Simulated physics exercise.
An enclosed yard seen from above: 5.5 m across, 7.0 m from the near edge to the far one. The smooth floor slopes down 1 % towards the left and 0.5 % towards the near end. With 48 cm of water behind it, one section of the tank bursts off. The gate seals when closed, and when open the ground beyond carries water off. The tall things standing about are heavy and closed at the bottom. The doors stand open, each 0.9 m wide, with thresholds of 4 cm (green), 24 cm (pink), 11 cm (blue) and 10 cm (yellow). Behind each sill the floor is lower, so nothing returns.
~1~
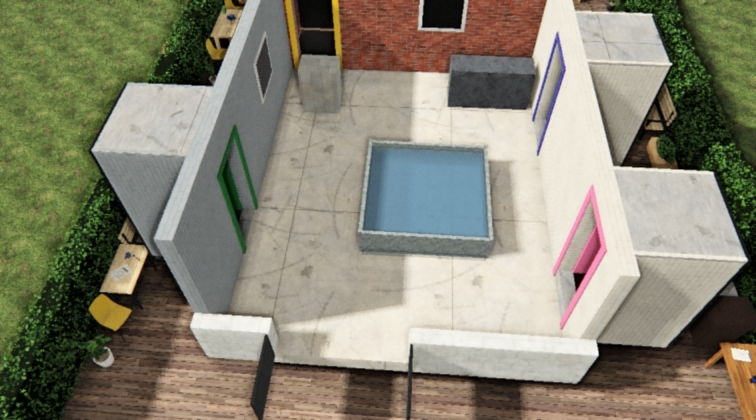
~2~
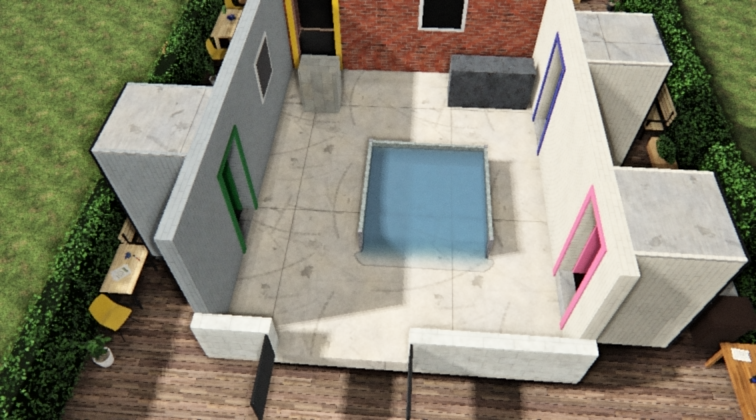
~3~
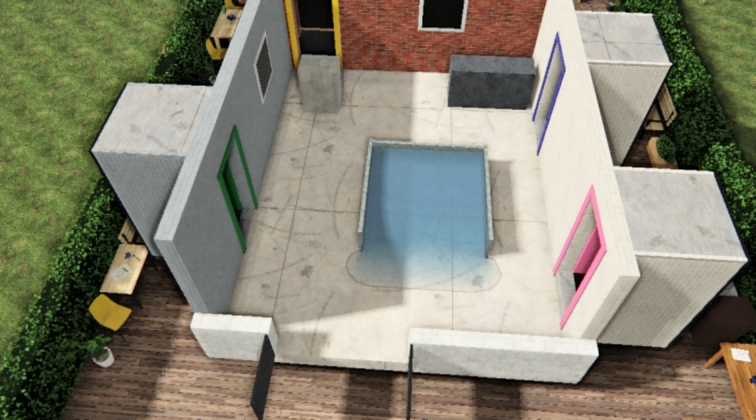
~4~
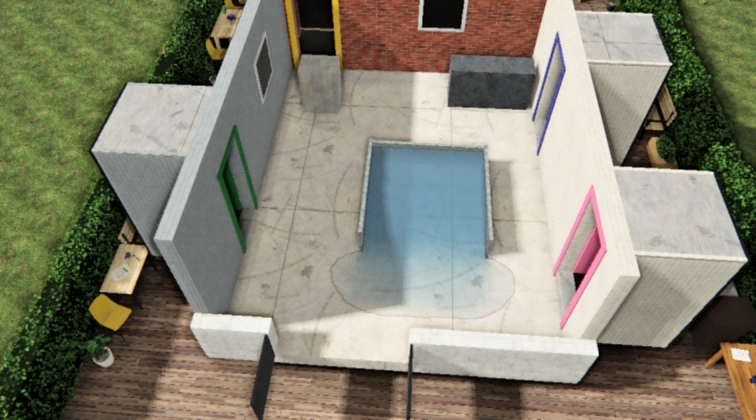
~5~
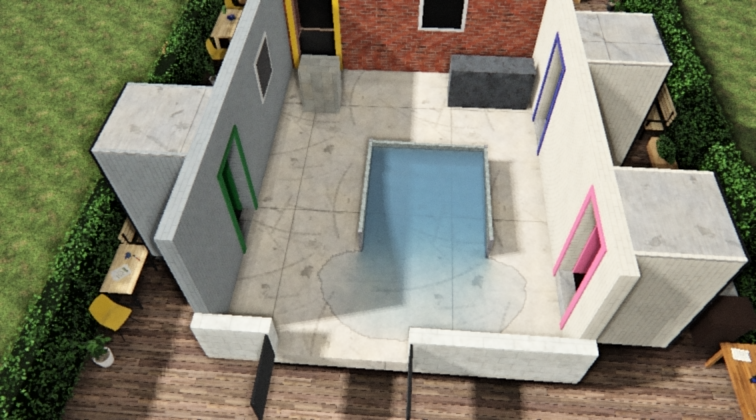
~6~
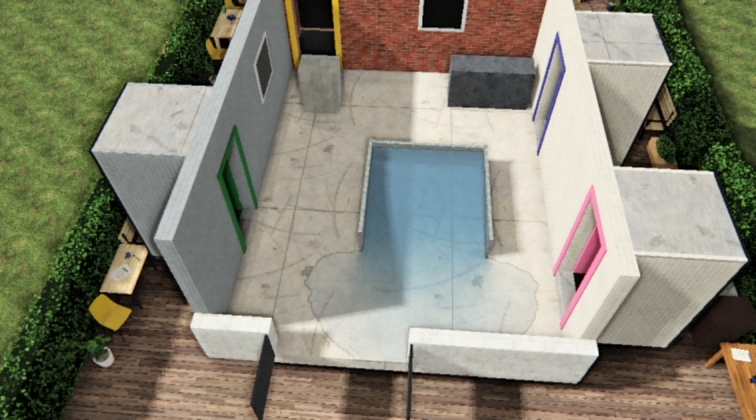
A walled yard holds a tank whose near side opens, and water spreads across the floor.
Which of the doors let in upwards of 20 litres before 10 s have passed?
Within that time: At the green door it keeps below the limit; at the pink door it keeps below the limit; at the blue door it stays under the limit; at the yellow door it does not reach the limit.
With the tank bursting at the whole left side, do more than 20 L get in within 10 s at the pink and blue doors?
Then: Pink under, blue below.
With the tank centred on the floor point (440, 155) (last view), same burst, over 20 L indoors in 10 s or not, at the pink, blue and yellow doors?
Then: Pink under, blue under, yellow under.
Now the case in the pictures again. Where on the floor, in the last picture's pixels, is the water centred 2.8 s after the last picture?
At about (440, 268).
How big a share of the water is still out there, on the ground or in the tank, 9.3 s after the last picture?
Some 54 per cent remains.
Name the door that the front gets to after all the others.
It is the yellow one.
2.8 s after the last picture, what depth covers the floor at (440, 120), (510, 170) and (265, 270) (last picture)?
In that order: 0, 2 and 2 cm.
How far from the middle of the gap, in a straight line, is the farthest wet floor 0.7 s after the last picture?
Some 3.0 m out.
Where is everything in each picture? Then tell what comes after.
The first picture shows still water, 48 cm deep, in the tank at (427, 189).
In the second picture, the front is at (488, 264), 1.2 m from the gap at (424, 246); 0.4 m2 of floor is under water; 48 cm left at the back of the tank.
In the third picture, the front is at (495, 276), 1.3 m from the gap at (424, 248); 1.5 m2 of floor is under water; 48 cm left at the back of the tank.
In the fourth picture, the front is at (500, 301), 1.6 m from the gap at (424, 248); 3.0 m2 of floor is under water; 48 cm left at the back of the tank.
In the fifth picture, water pours out at (424, 248) and has run 1.9 m, to (502, 323); typically 6 cm deep outside, 48 cm at the tank's back.
In the sixth picture, water pours out at (424, 249) and has run 2.3 m, to a hidden place; typically 6 cm deep outside, 46 cm at the tank's back.
Then, 0.7 s after the last picture water covers 25 % of the floor and is deepest (34 cm) near (432, 350); green door not reached, pink door 2 cm at the sill, 0 L in, blue door not reached, yellow door not reached.
Then, 1.5 s after the last picture water covers 25 % of the floor and is deepest (36 cm) near (558, 358); green door not reached, pink door 12 cm at the sill, 0 L in, blue door not reached, yellow door not reached.
Then, 2.8 s after the last picture water covers 35 % of the floor and is deepest (24 cm) near (546, 357); green door not reached, pink door 17 cm at the sill, 0 L in, blue door not reached, yellow door not reached.
Then, 5.3 s after the last picture water covers 55 % of the floor and is deepest (15 cm) near (528, 127); green door 3 cm at the sill, 0 L in, pink door 8 cm at the sill, 0 L in, blue door 9 cm at the sill, 0 L in, yellow door not reached.
Then, 9.3 s after the last picture water covers 90 % of the floor and is deepest (10 cm) near (274, 140); green door 4 cm at the sill, 0 L in, pink door 2 cm at the sill, 0 L in, blue door 4 cm at the sill, 2 L in, yellow door 2 cm at the sill, 0 L in.
